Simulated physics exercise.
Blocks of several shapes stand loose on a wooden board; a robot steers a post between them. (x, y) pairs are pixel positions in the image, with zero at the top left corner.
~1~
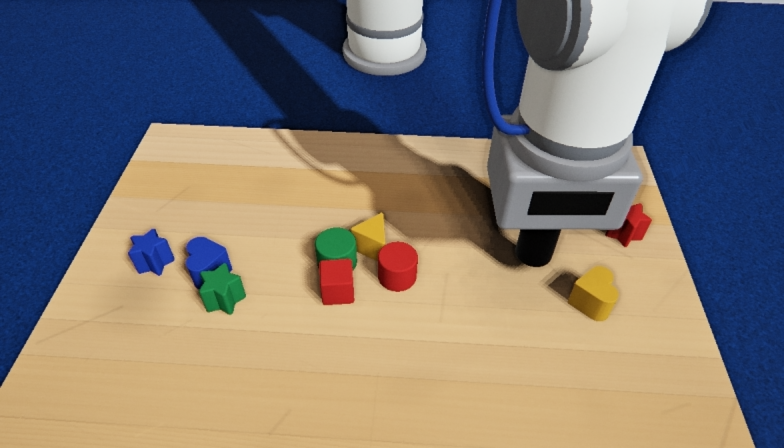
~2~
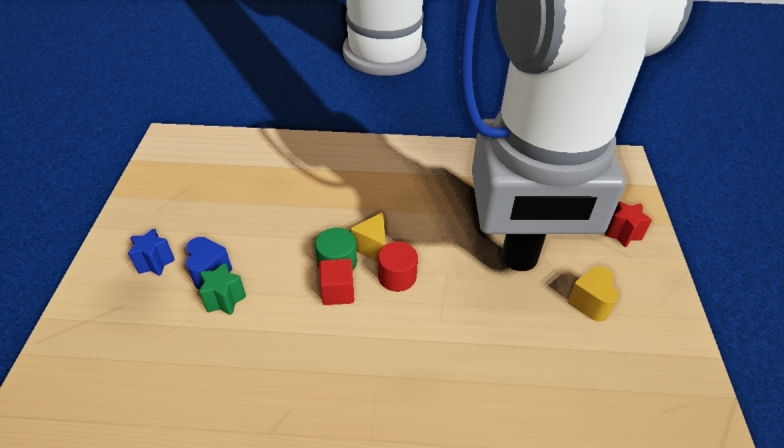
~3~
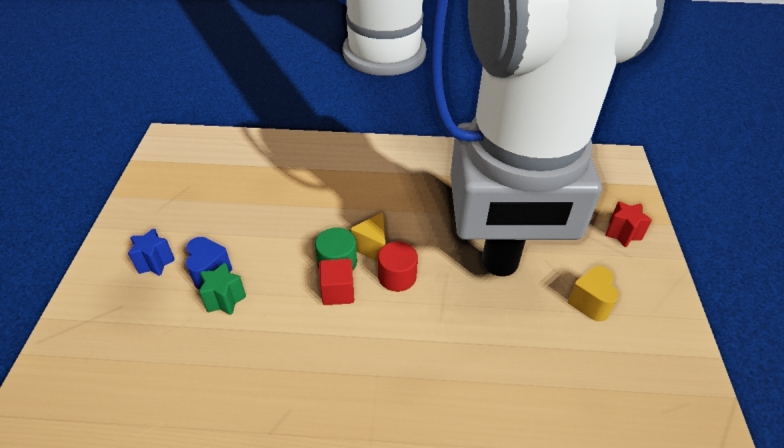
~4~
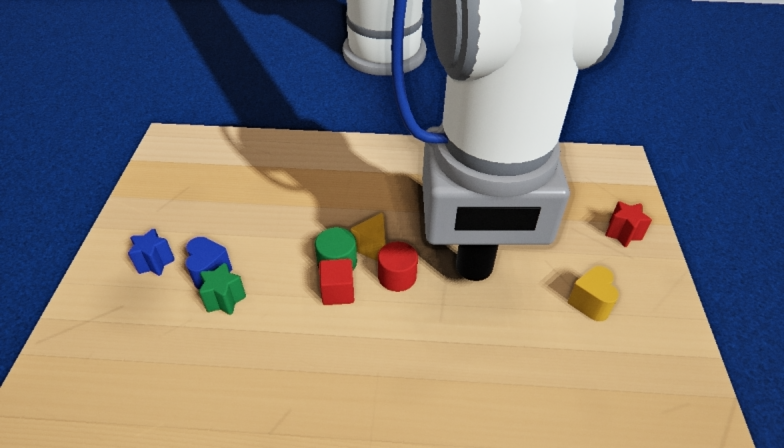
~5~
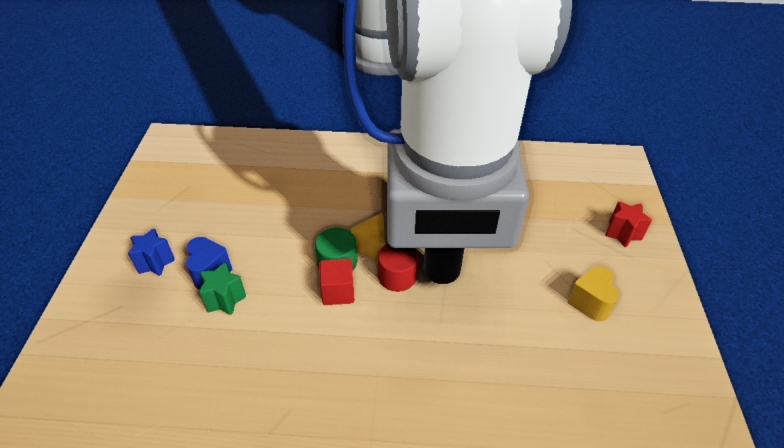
A robot arm with a black post glides steadily leftward over a wooden board, from near the yellow heart-like block and red star to just right of the red disc, while the colourful blocks all stay still.
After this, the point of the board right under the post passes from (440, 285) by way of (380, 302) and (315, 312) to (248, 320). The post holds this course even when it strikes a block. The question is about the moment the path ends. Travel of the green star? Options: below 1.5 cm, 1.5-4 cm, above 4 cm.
Travel: Within 1.5 cm.
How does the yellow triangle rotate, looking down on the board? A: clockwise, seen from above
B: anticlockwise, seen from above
Letter A.
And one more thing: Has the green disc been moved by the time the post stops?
Yes, that is what happens.
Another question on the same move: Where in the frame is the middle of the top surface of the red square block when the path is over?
My estimate: (299, 264).
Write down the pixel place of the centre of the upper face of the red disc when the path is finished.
At pixel (355, 254).
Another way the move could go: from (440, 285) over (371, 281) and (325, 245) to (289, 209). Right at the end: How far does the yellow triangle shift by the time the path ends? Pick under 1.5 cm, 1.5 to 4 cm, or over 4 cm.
Between 1.5 and 4 cm.
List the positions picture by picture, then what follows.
In the first frame, post's lower end at (533, 255); green star at (218, 279); green disc at (335, 241); red square block at (336, 271); yellow triangle at (373, 227); red disc at (398, 255).
In the second frame, post at (519, 259); blocks still.
In the third frame, post at (500, 264); blocks still.
In the fourth frame, post at (474, 268); blocks still.
In the fifth frame, post at (442, 271); green star at (218, 279); green disc at (335, 241); red square block at (336, 271); yellow triangle at (373, 227); red disc at (398, 255).
The first path, step by step. One third of the way, post at (380, 288); green disc at (328, 236); red square block at (326, 270), turned 40° anticlockwise; yellow triangle at (367, 223), turned 20° clockwise; red disc at (360, 255).
Two thirds of the way, post at (312, 298); green disc at (327, 233); red square block at (301, 265); yellow triangle at (367, 223), turned 20° clockwise; red disc at (355, 254).
At the end, post at (243, 307); green star still; green disc at (327, 233); red square block at (299, 264); yellow triangle at (367, 223), turned 20° clockwise; red disc at (355, 254).
